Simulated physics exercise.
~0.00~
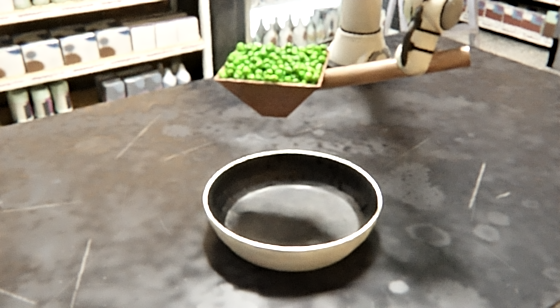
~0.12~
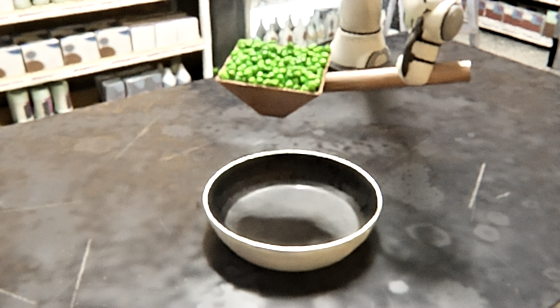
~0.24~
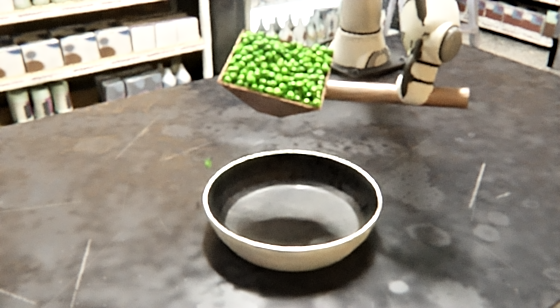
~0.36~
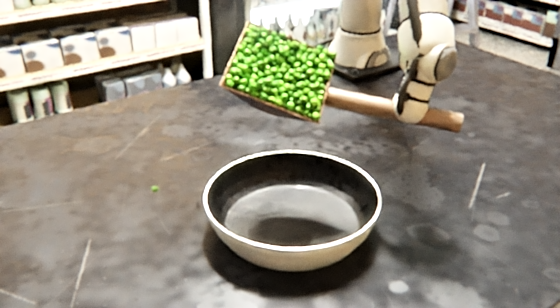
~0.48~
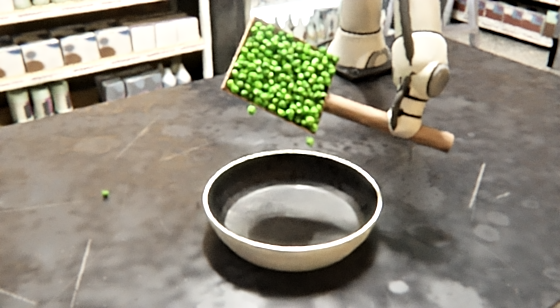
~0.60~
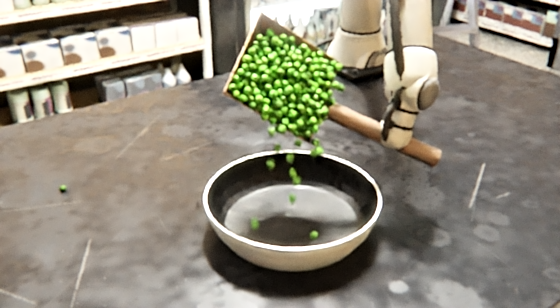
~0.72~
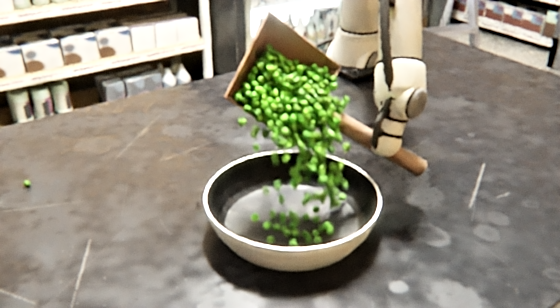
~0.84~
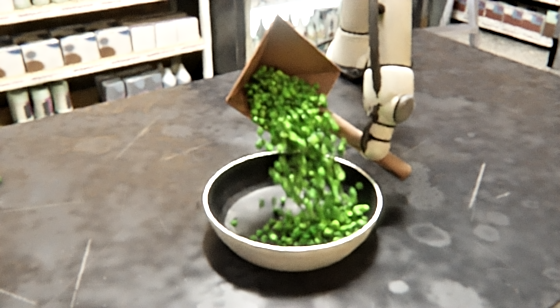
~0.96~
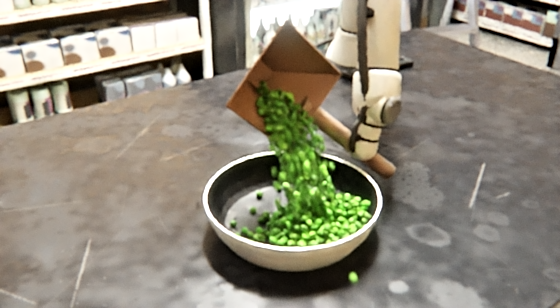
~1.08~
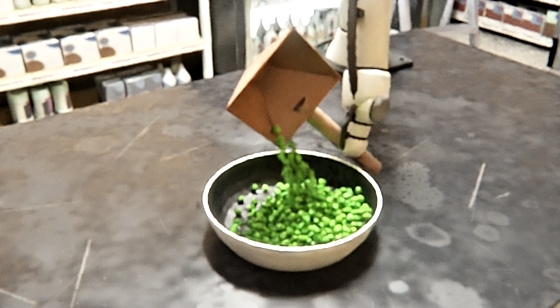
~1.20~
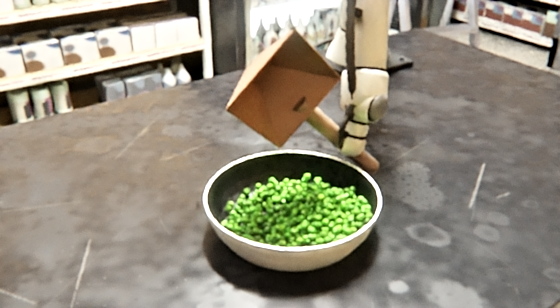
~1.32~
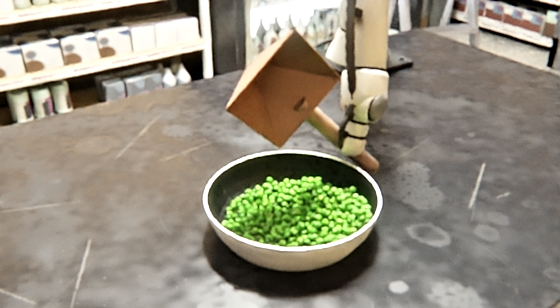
At the start, a robotic arm holds a square wooden scoop heaped with green peas above an empty, dark-lined round pan on a dark tabletop, with stocked shelves behind. The arm begins tilting the scoop, and a stray pea drops to the left of the pan and rolls away across the table. As the tilt steepens, a few peas fall into the pan, then a thick stream pours down and piles up toward the right side. One pea drops outside near the front rim as the scoop empties. Finally, the empty scoop rests tipped over the pan, now well filled with peas.
